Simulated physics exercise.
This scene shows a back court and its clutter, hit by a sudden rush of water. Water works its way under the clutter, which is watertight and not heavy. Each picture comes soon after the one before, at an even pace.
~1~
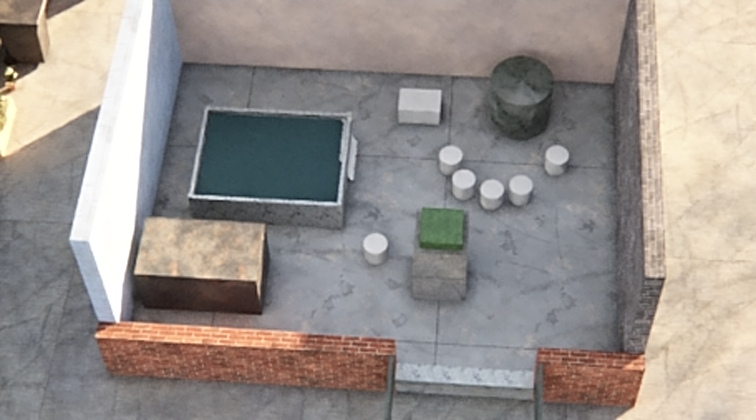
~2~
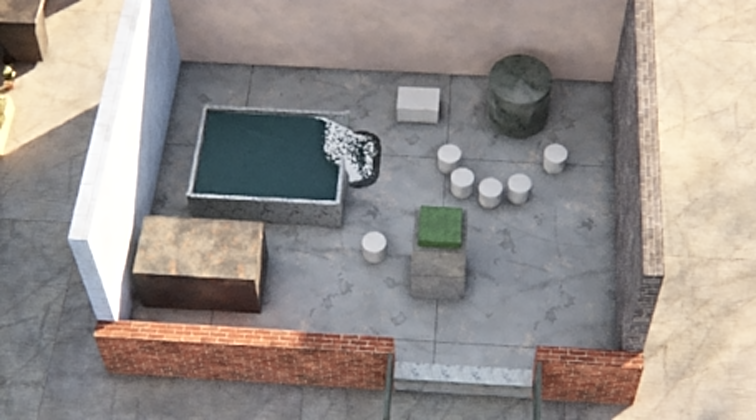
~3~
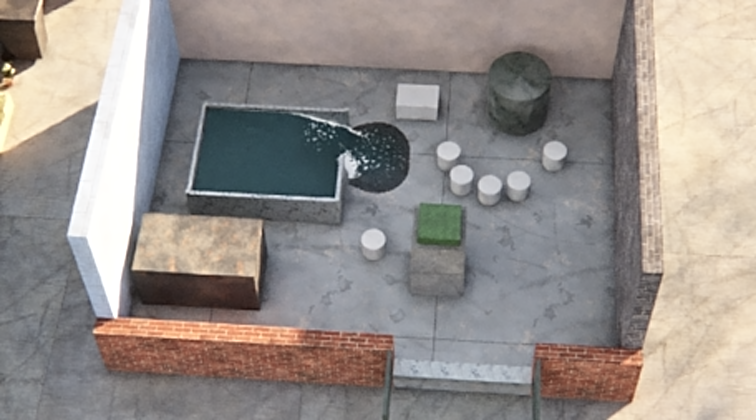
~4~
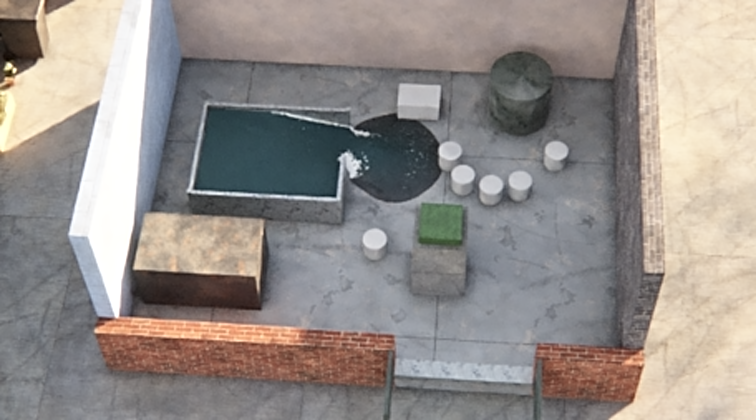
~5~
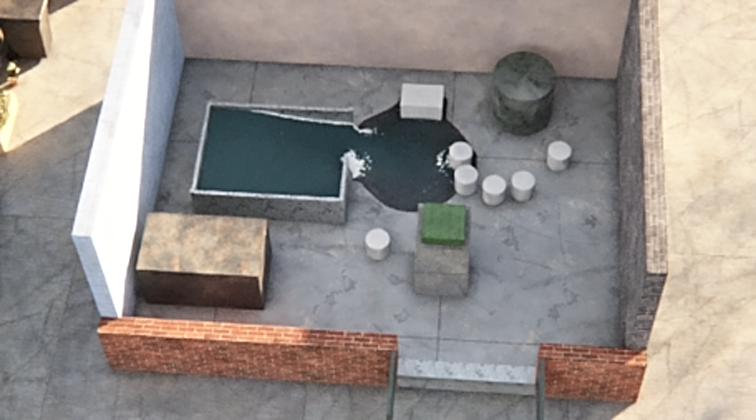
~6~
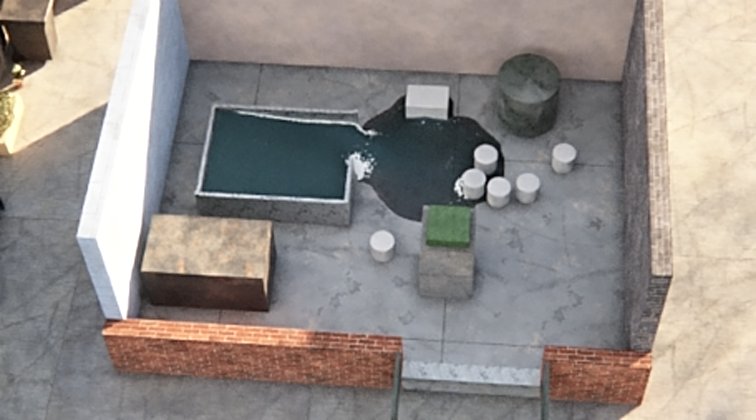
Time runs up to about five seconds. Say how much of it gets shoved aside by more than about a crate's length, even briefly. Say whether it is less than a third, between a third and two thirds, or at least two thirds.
I expect the share pushed well aside to be two thirds or higher.
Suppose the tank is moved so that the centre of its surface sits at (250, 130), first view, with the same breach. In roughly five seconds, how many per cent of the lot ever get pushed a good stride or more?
Estimate: Some 90 per cent of them.
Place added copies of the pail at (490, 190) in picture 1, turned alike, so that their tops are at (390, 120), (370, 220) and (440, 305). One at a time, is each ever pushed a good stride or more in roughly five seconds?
The first travels far, the second sits tight and the third sits tight.
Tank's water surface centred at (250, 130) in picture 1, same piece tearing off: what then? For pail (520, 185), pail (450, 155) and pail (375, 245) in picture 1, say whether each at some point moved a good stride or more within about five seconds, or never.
In turn: Beyond that mark, beyond that mark, under that mark.
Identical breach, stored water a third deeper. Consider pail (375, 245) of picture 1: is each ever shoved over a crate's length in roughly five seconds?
Note - that object: Not displaced that much.
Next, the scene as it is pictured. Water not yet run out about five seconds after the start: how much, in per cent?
Close to 100 percent of it stays.
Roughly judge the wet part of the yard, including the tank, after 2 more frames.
I'd put it at around 25 in a hundred.
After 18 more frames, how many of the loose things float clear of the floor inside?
That would be 5.
A moment on, 1 of 7 are well off their spots; 0 afloat.
Next, 6 of 7 are well off their spots; 3 afloat.
Later, 5 of 7 are well off their spots; 5 afloat.
In the end, 5 of 7 are well off their spots, and 6 have been at some point; 4 afloat.
